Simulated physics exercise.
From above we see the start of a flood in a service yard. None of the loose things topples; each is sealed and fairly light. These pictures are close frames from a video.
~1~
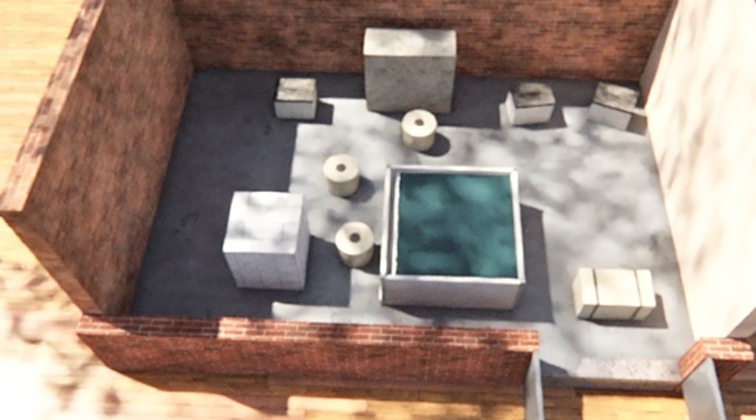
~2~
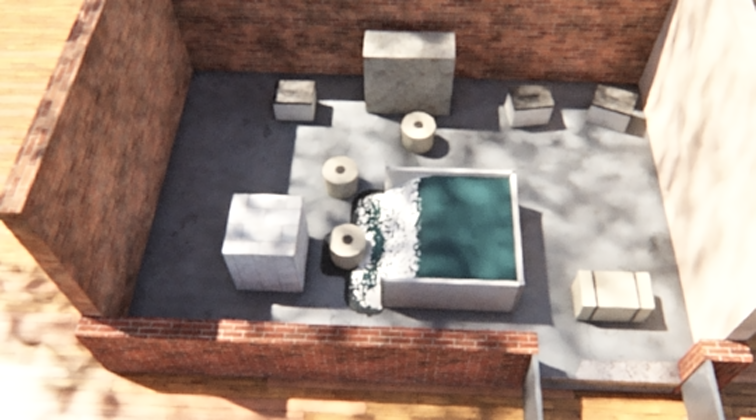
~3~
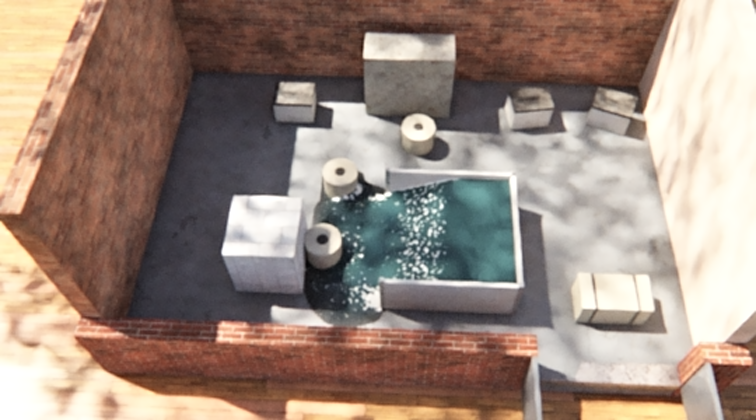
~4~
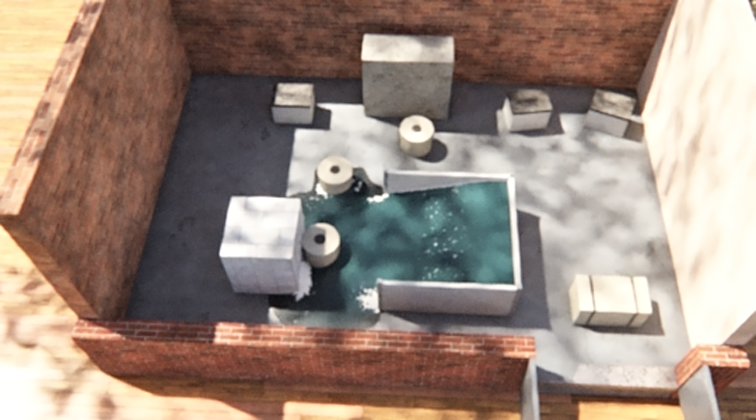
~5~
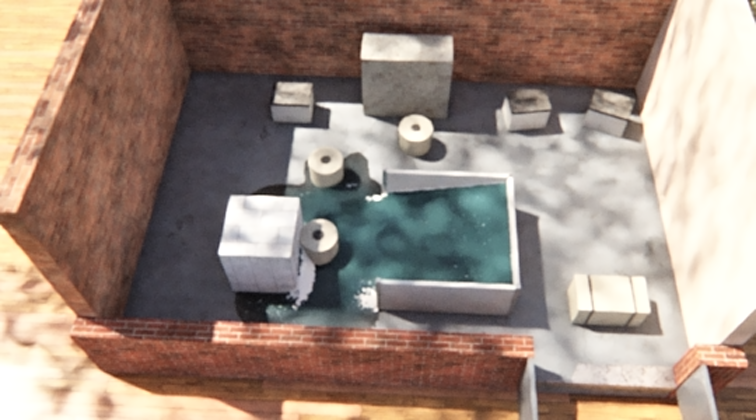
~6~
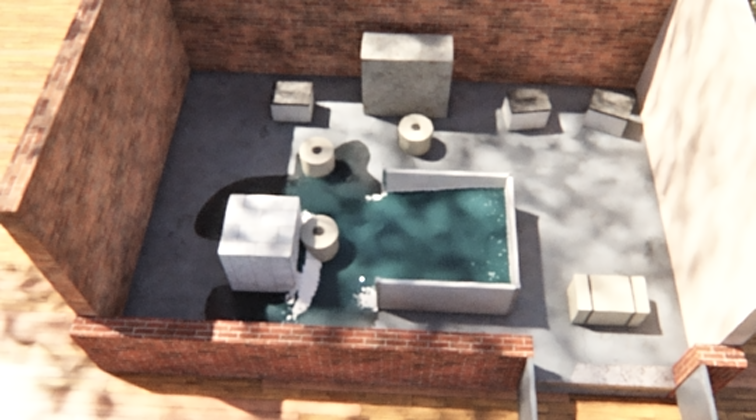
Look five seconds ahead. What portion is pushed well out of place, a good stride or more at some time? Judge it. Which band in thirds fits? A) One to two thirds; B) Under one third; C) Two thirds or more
The answer is A.
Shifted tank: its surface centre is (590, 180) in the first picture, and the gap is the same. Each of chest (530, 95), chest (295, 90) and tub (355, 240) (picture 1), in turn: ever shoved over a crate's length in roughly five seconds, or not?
Well, the first one didn't get far, the second got driven a long way, and the third got driven a long way.
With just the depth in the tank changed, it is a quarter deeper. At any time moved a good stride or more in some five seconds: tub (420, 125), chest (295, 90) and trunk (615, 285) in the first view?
Taking each in turn, the answer is did it, did it, came up short.
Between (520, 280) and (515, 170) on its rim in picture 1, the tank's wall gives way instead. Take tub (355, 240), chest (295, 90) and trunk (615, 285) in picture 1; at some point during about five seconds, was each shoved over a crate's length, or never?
The first: Fell short; the second: Fell short; the third: Went past that.
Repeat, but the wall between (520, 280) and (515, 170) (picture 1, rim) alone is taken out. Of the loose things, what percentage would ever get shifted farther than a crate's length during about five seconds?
I'd put it at about 40 percent.
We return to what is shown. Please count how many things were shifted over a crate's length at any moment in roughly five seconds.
The count is 3.
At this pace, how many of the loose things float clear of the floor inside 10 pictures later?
Well, I'd say 2.
A moment on, 1 of 7 are well off their spots; 1 afloat.
Next, 1 of 7 are well off their spots; 2 afloat.
Later, 3 of 7 are well off their spots; 3 afloat.
In the end, 3 of 7 are well off their spots, and 3 have been at some point; 3 afloat.
